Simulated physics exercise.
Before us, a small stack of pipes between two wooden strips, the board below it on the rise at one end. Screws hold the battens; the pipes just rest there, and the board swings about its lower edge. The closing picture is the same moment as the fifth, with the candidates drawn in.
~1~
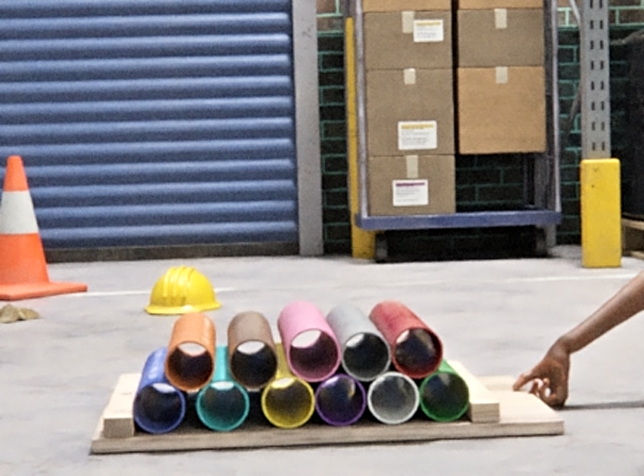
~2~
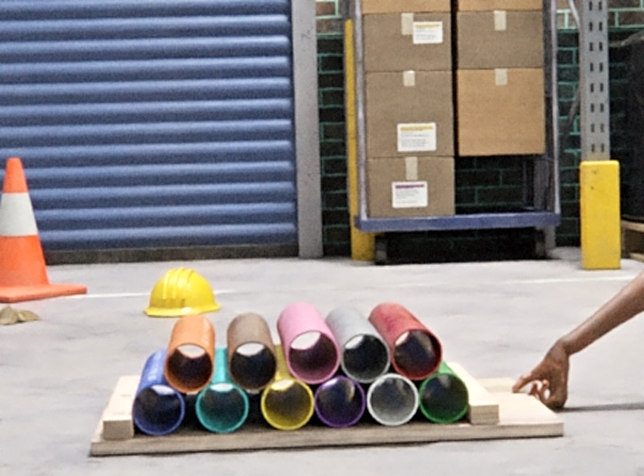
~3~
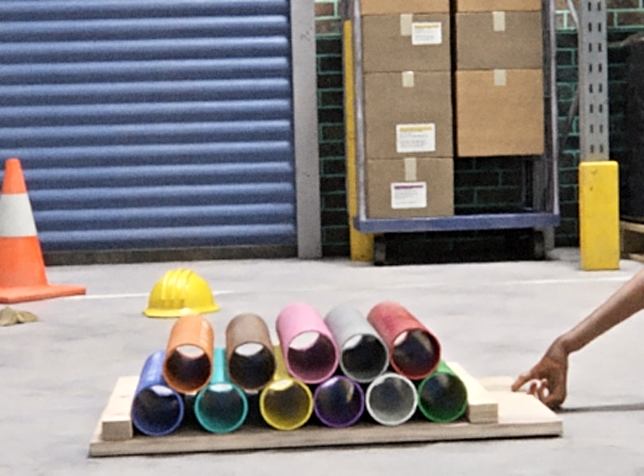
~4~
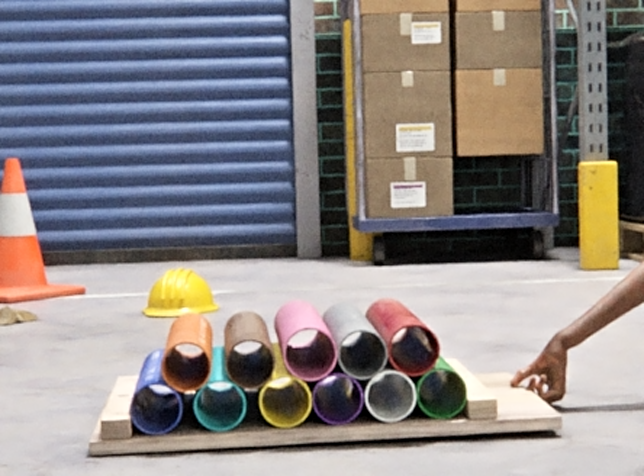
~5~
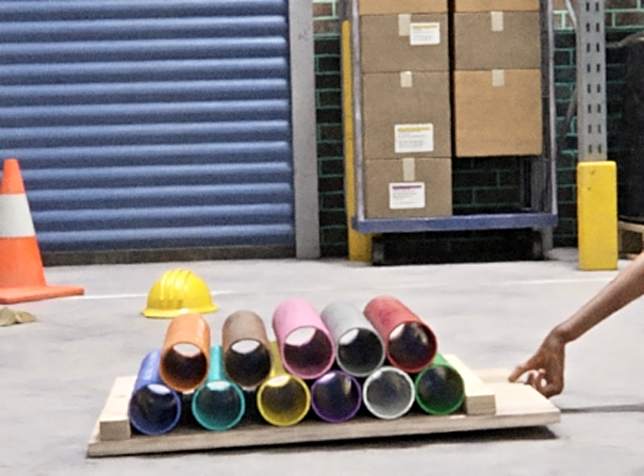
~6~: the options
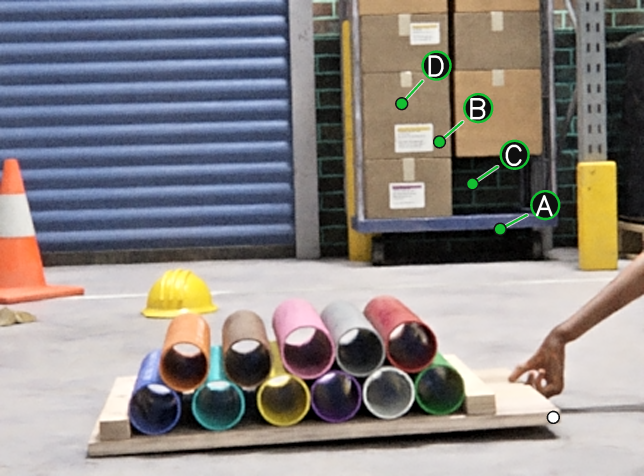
Hand at right slightly raising one end of a wooden board holding colourful stacked pipes on a warehouse floor.
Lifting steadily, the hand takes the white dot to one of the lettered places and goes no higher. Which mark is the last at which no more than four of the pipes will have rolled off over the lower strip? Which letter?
The last mark within the limit is A.
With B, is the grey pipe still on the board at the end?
No.
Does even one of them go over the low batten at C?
Yes.
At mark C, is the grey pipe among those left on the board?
The grey pipe: No.
On the marked copy, A at (500, 229); B at (440, 142); C at (473, 184); D at (402, 104); the white dot at (553, 417).
Taking A. A third of the way, board at 16°.
Two thirds of the way, board at 26°.
When it is over, board at 26°, none over the low batten.
As for the rest, B five over the low batten; C five over the low batten; D five over the low batten.
